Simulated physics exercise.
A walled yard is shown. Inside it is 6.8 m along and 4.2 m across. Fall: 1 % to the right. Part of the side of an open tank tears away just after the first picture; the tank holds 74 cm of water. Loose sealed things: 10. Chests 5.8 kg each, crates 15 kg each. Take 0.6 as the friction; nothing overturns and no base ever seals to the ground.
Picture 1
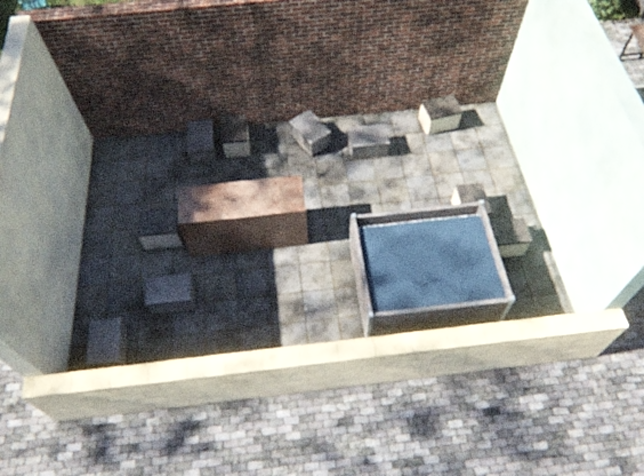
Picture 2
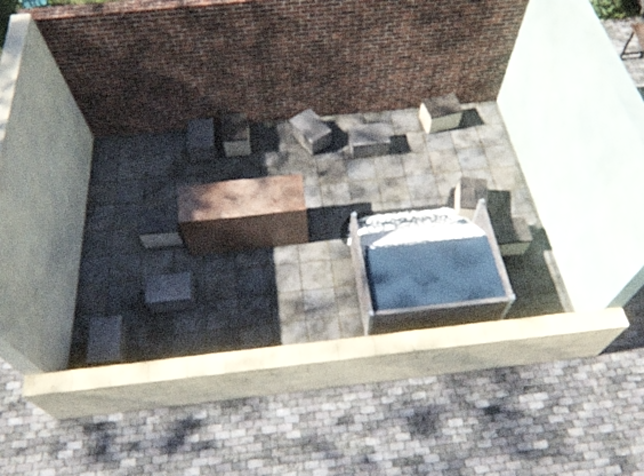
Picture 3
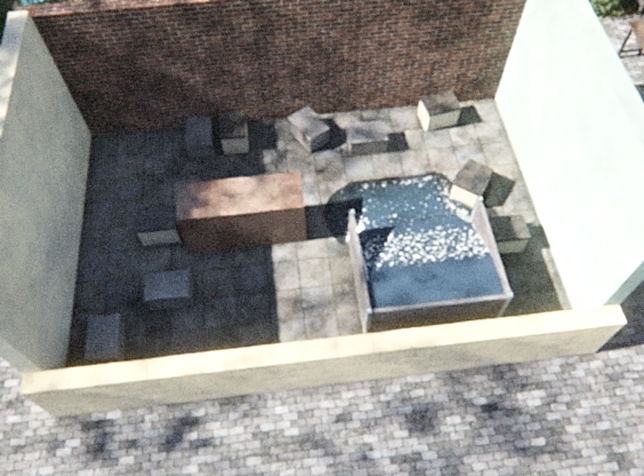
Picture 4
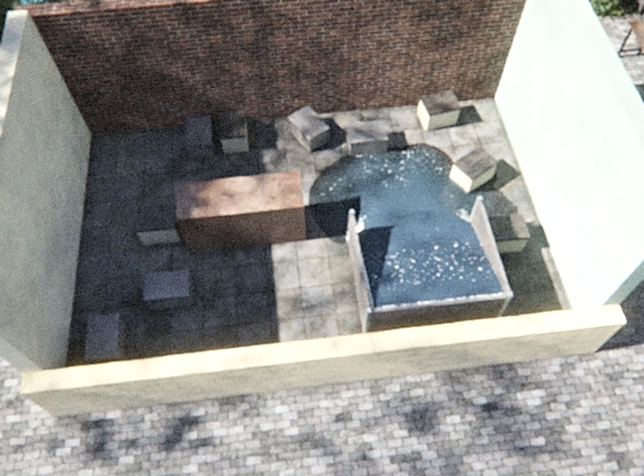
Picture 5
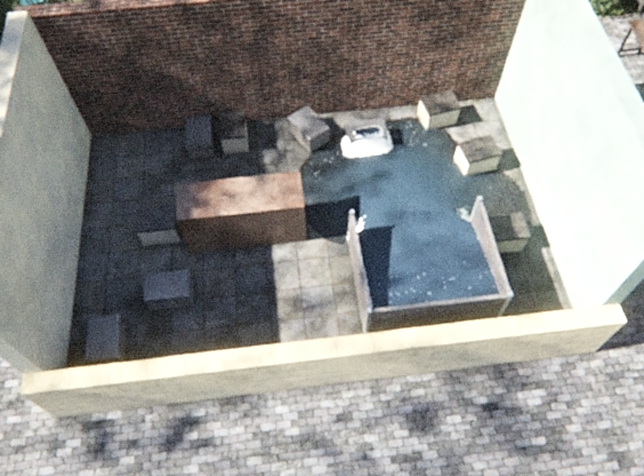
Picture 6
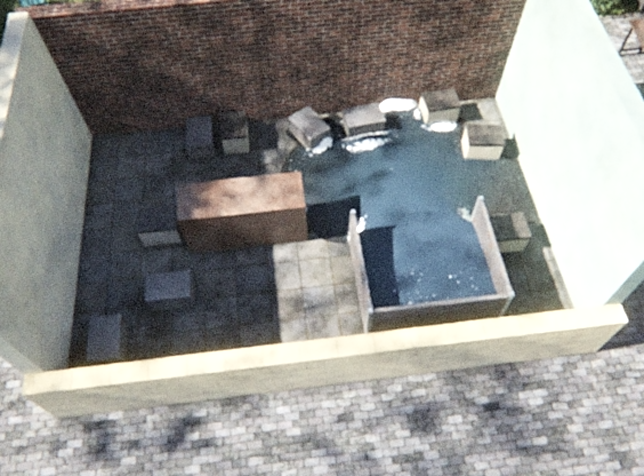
Water bursting from the back of an open tank in a walled yard, spreading across paving and pushing boxes toward the brick wall.
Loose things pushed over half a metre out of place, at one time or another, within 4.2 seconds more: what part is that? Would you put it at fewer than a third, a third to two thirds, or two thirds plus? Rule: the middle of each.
I would say two thirds plus.
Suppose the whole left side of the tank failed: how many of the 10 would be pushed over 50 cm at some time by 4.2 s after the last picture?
That would give 6.
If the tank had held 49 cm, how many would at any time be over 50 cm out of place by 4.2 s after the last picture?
You'd get 6 in that case.
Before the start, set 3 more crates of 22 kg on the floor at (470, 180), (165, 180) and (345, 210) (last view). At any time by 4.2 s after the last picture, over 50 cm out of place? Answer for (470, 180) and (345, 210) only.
Beyond it, beyond it.
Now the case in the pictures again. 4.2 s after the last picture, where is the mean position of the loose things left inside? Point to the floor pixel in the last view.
I'd put it around (248, 265).
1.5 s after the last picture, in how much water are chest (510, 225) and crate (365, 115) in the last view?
Some 0 cm at the first, some 25 cm at the second.
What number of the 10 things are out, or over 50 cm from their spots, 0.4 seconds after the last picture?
The number by then is 2.
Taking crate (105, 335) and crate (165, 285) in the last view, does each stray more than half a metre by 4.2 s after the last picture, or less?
Within the mark, within the mark.
Then, 0.4 s after the last picture 2 of 10 are over 50 cm from their spots; 2 afloat.
Then, 1.5 s after the last picture 5 of 10 are over 50 cm from their spots; 5 afloat.
Then, 2.8 s after the last picture 7 of 10 are over 50 cm from their spots; 6 afloat.
Then, 4.2 s after the last picture 8 of 10 are over 50 cm from their spots, and 8 have been at some point; 5 afloat.
